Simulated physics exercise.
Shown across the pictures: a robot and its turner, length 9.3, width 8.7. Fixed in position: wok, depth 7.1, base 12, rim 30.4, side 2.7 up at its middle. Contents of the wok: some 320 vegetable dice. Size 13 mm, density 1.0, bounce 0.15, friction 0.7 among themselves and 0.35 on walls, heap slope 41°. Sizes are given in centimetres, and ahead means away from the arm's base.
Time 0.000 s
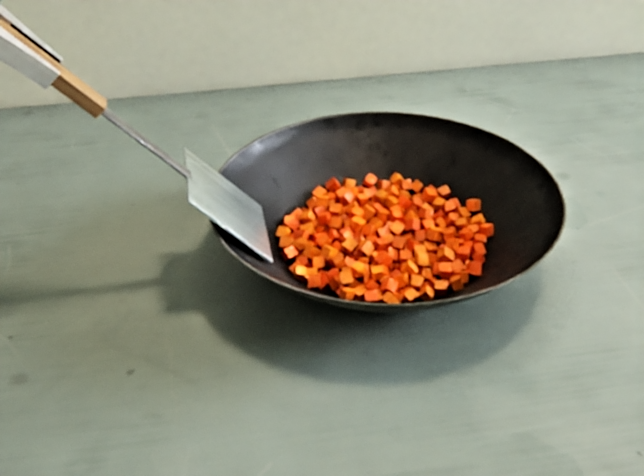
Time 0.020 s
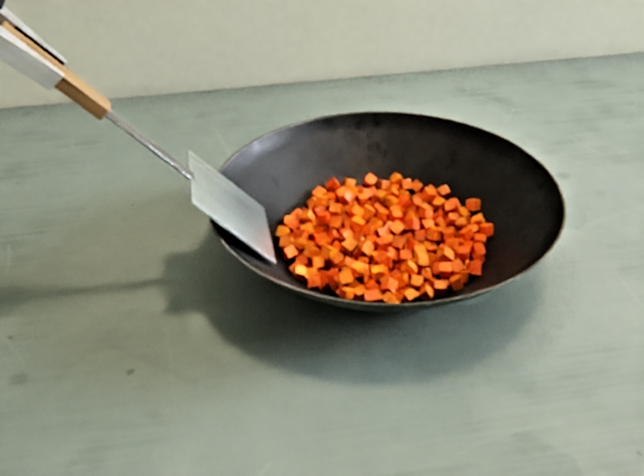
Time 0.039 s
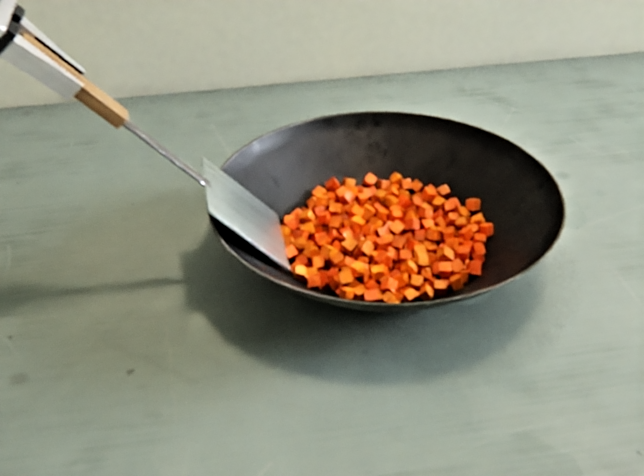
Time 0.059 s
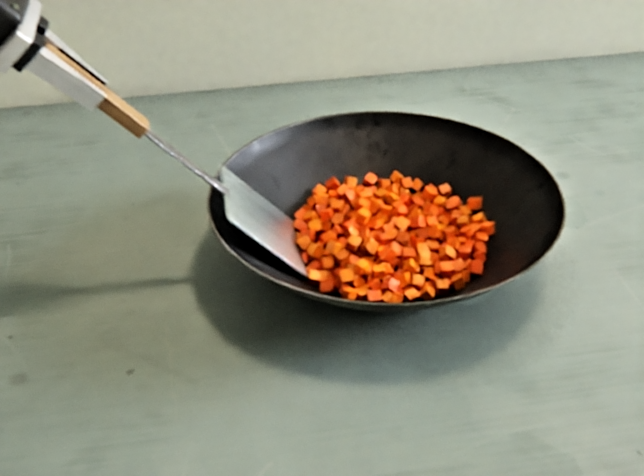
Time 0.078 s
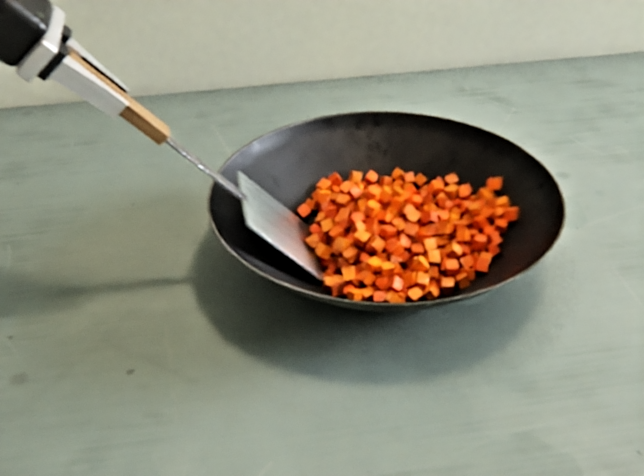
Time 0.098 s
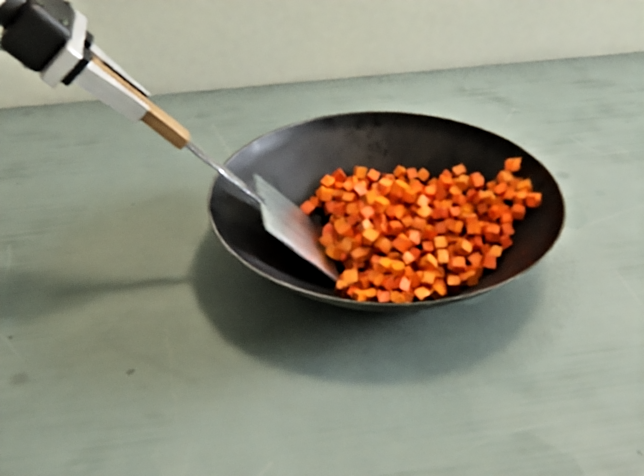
A robot arm slides a metal turner rightward into a dark wok, pushing orange vegetable dice right.
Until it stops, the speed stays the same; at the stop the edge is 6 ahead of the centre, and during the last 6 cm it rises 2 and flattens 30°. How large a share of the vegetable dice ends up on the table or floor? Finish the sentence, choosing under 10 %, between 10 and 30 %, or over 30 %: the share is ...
The share is under 10 %.
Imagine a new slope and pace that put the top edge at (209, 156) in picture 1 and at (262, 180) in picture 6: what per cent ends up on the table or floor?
It comes to something like 5 %, give or take.
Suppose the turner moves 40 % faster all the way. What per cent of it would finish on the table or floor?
10 per cent, about.
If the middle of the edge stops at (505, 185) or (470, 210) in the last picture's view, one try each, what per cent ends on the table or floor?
Try 1: Approx. 50 %; try 2: Approx. 20 %.
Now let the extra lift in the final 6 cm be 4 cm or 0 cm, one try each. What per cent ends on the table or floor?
Near 5 and 5 percent respectively.
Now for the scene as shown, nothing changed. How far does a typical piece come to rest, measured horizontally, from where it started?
I'd put it at close to 7 centimetres.
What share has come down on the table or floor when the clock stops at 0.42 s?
5 per cent.
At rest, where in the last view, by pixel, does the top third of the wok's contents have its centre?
Look near (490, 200).
After 0.15 s, sloping 48°, highest piece 9 above the table; 318 in the wok, 5 on the blade or in flight.
After 0.19 s, sloping 35°, highest piece 10 above the table; 312 in the wok, 11 on the blade or in flight.
After 0.42 s, sloping 18°, highest piece 8 above the table; 302 in the wok, 20 on the table or floor, 1 on the blade or in flight.
After 1.47 s, sloping 18°, highest piece 7 above the table; 302 in the wok, 21 on the table or floor.
In the end, 302 in the wok, 21 on the table or floor. That is 7 % on the table or floor.
